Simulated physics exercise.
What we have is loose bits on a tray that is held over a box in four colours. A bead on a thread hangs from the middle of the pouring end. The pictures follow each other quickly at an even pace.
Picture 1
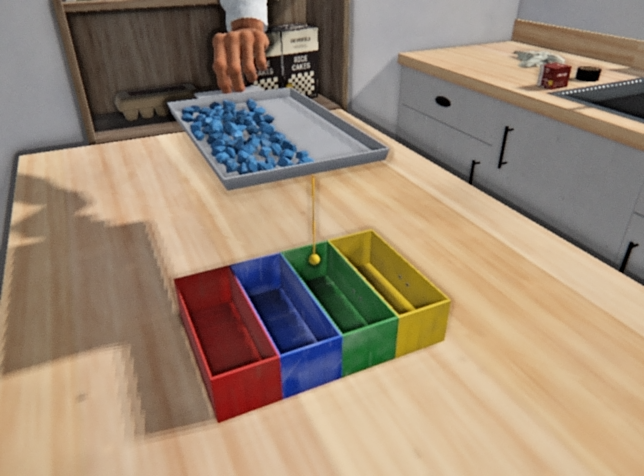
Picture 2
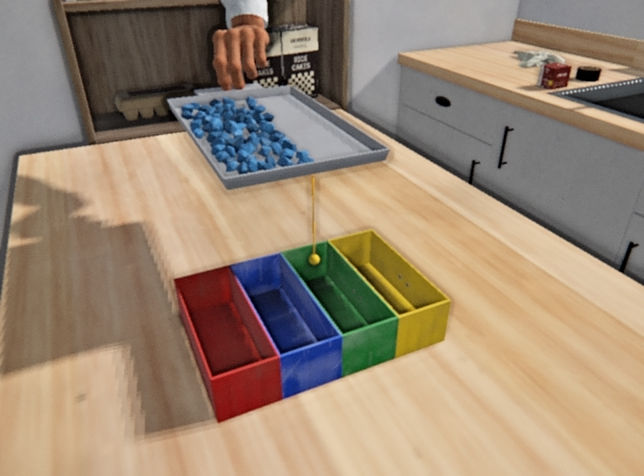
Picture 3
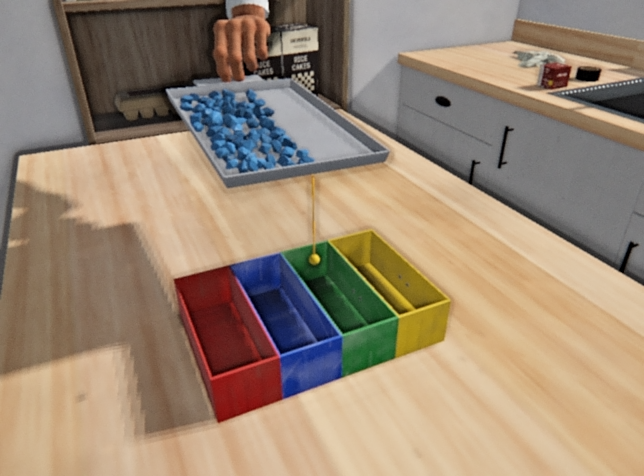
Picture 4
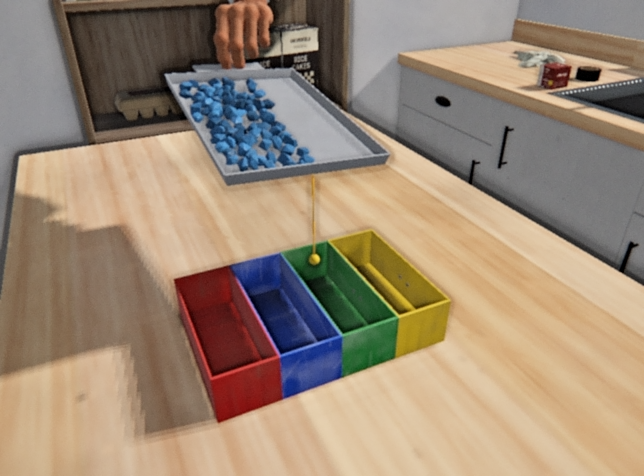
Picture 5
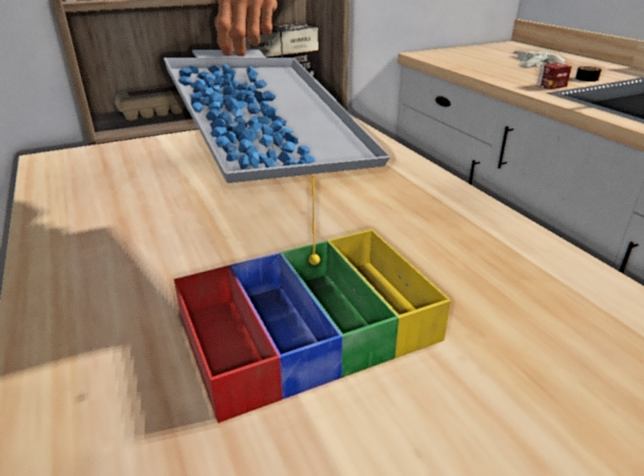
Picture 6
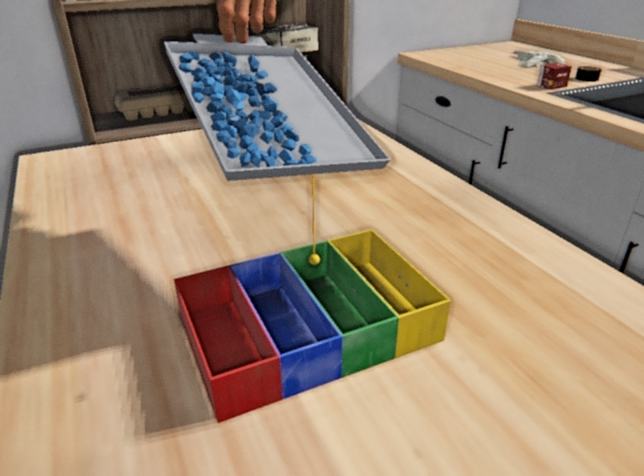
Kitchen worktop, a hand gradually raising the back of a grey tray of blue stones above a box with four coloured compartments.
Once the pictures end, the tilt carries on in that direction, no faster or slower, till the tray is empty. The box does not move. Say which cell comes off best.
The yellow cell gets the most.
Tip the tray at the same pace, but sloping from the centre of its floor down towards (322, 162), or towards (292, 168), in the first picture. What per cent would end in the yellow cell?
About 40 and 10 per cent.
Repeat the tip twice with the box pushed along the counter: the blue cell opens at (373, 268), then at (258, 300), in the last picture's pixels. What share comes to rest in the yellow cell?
About 0 and 60 per cent.
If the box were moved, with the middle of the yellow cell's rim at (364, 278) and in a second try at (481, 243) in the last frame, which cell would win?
One: The yellow cell. Two: The blue cell.
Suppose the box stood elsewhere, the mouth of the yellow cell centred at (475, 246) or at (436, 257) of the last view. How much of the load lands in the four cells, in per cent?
Near 100 % and 100 %.
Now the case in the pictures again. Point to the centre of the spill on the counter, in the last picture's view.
Around (491, 285).
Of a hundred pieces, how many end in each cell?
In per cent, red cell 0, blue cell 0, green cell 20 and yellow cell 70.
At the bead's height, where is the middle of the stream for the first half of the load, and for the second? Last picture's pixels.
The first part at (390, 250); the rest at (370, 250).
Shortly afterwards, tray tipped steeply; the bulk on the tray; only a few in the yellow cell; a little falling or outside the box.
Next, tray tipped right over; a little on the tray; near half in the yellow cell; a little in the green cell; near a quarter falling or outside the box.
Some moments later, tray tipped past a quarter turn; near two thirds in the yellow cell; near a quarter in the green cell; a little falling or outside the box.
In the end, tray tipped past a quarter turn; near two thirds in the yellow cell; near a quarter in the green cell; none at all in the red cell; none at all in the blue cell; a little outside the box.
